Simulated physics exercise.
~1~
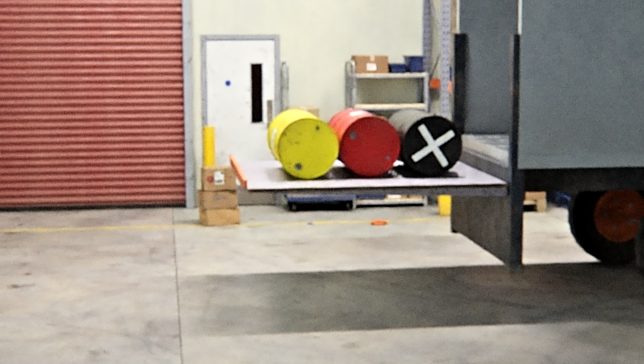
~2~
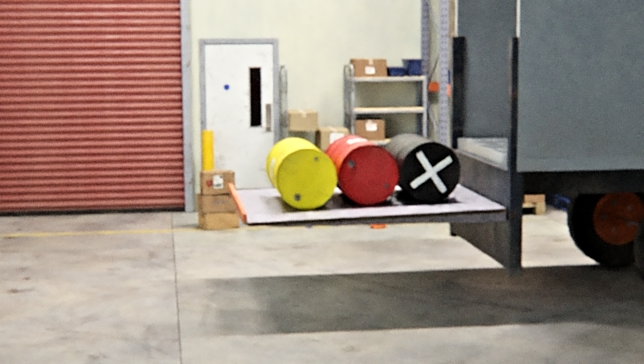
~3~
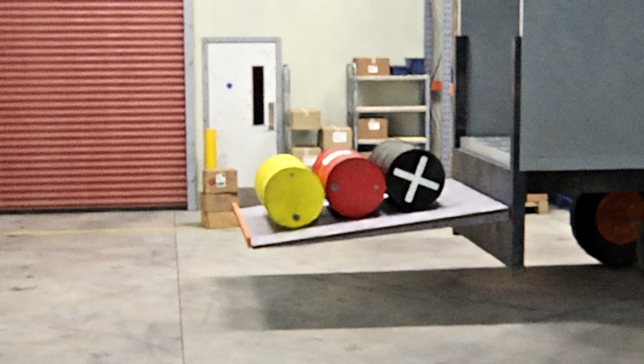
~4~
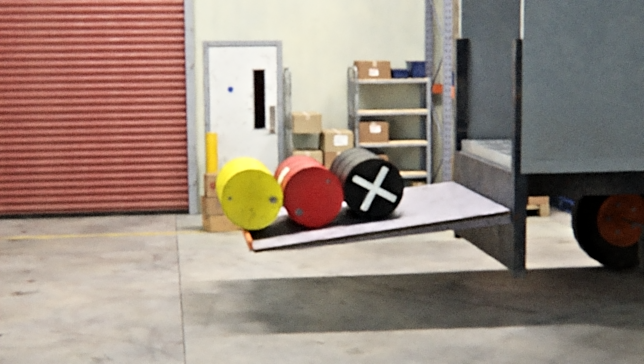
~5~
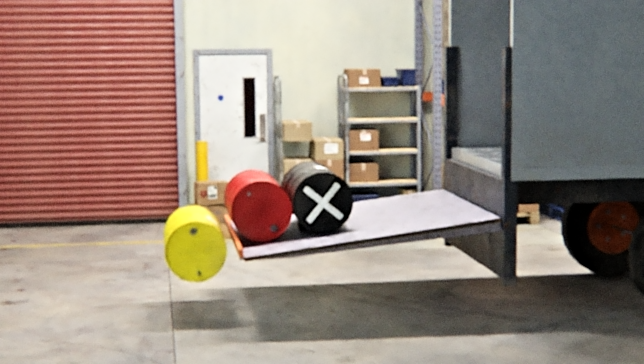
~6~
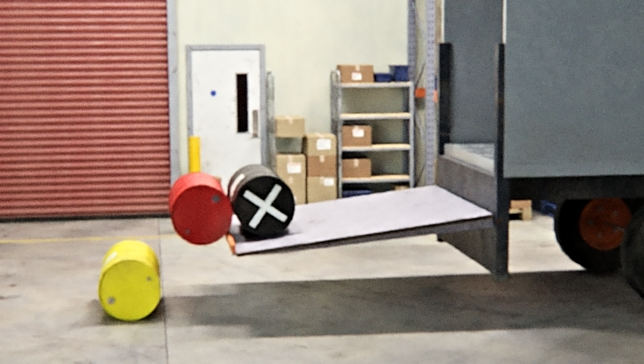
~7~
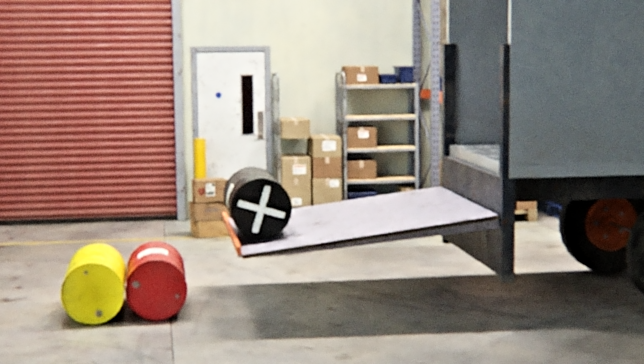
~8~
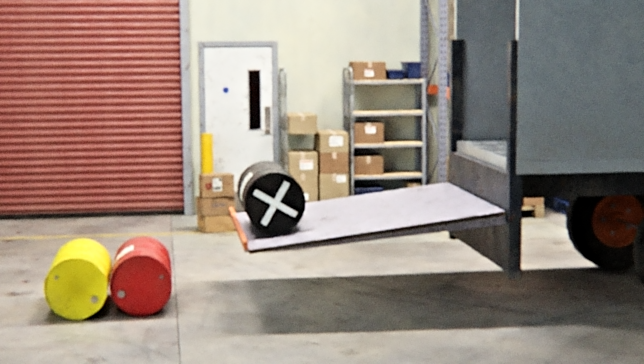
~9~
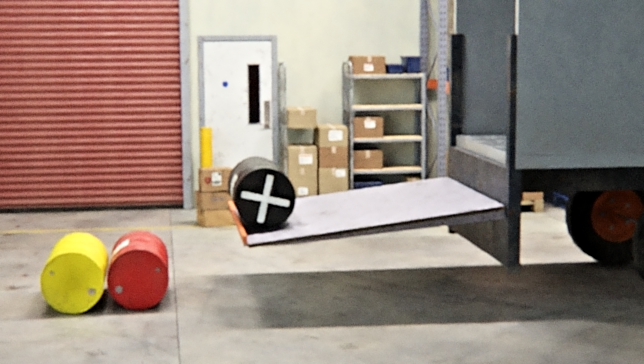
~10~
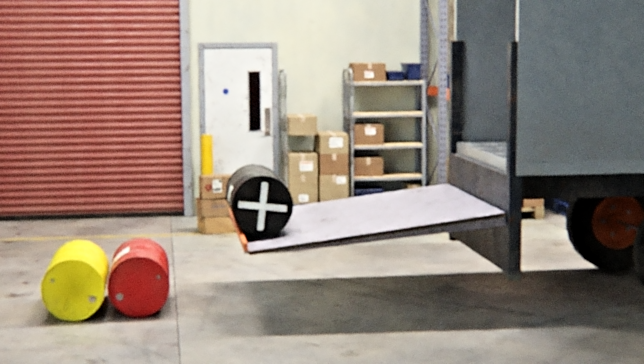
Yellow and red drums roll off a tilting lift platform, while the black one stays at its edge.
